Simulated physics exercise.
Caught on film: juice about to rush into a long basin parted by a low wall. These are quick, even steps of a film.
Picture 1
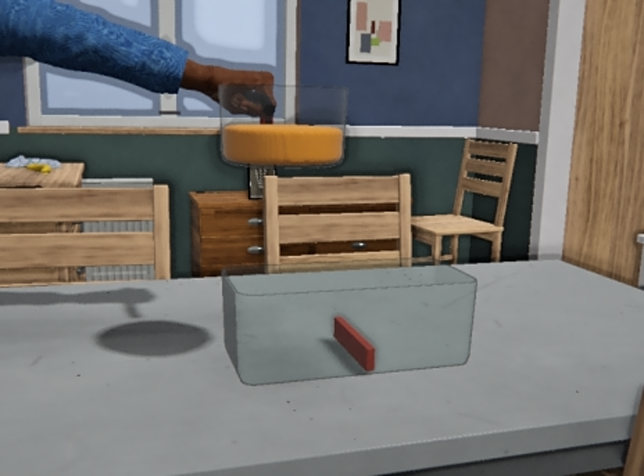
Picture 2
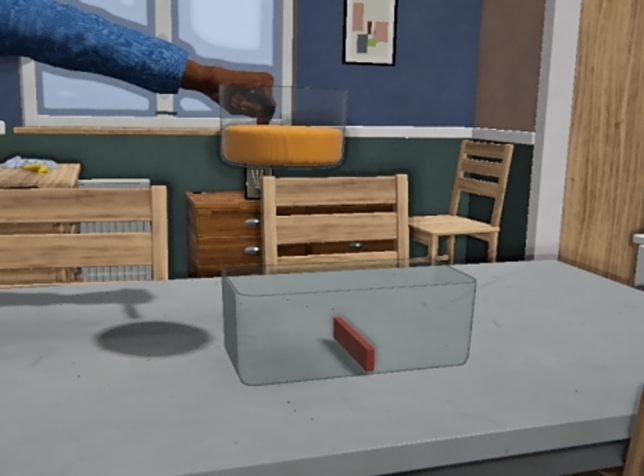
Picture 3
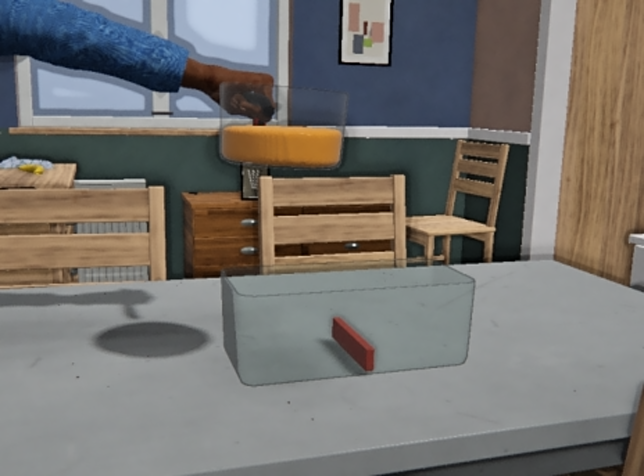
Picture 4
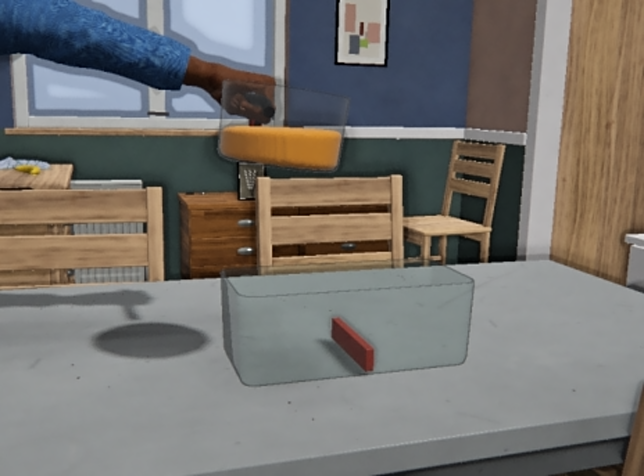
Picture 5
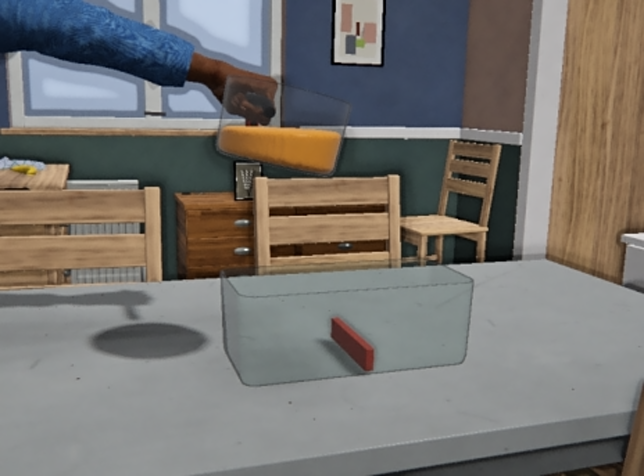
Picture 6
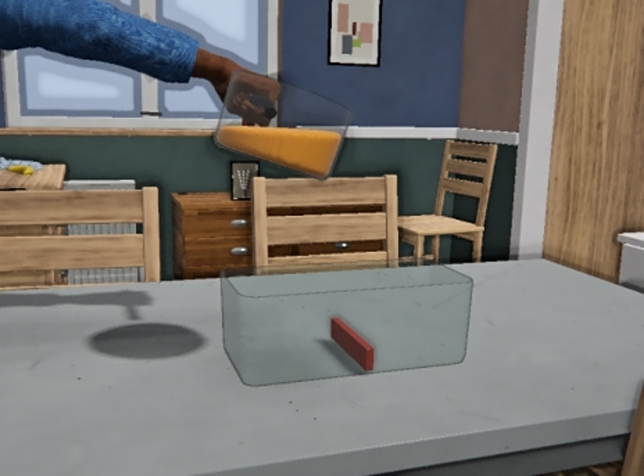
Orange juice in a clear container tilting gradually rightward in a person's hand above a long transparent basin with a low red wall.
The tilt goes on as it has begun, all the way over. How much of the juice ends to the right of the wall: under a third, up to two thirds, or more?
In the end over two thirds is right of the wall.
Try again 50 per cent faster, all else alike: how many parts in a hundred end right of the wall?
About 70 per cent.
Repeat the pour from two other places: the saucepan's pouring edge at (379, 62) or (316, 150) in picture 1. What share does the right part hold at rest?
About 80 and 30 per cent.
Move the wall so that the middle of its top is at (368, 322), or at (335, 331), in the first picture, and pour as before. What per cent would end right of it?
The first gives 55 %, the second 90 %.
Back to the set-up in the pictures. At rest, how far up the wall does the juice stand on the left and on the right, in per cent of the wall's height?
Near 20 on the left, 90 on the right.
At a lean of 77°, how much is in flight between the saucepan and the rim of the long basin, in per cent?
Some 30 per cent.
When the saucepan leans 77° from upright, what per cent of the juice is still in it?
Near 65 %.
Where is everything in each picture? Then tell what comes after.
In the first picture, it leans 0°; its right rim is at (343, 91); the juice meets the walls at (223, 127) and (338, 129); the long basin's rim runs from (229, 282) to (455, 270); the wall's top is at (353, 333).
In the second picture, it leans 1°; its right rim is at (343, 92); the juice meets the walls at (223, 129) and (338, 130).
In the third picture, it leans 3°; its right rim is at (344, 96); the juice meets the walls at (222, 129) and (337, 131).
In the fourth picture, it leans 7°; its right rim is at (345, 101); the juice meets the walls at (222, 130) and (336, 132).
In the fifth picture, it leans 12°; its right rim is at (346, 107); the juice meets the walls at (221, 129) and (337, 133).
In the sixth picture, it leans 18°; its right rim is at (347, 115); the juice meets the walls at (220, 129) and (337, 133).
A moment on, the saucepan is tipped on its side and 67 per cent is still to pour, 0 is left of the wall and 1 right of it.
Next, the saucepan is tipped right over and 15 per cent is still to pour, 7 is left of the wall and 57 right of it.
Then the saucepan is tipped right over and 0 per cent is still to pour, 13 is left of the wall and 82 right of it.
Later the saucepan is tipped right over and 0 per cent is still to pour, 18 is left of the wall and 80 right of it.
At rest 19 per cent lies left of the wall, 79 right of it and 1 outside.
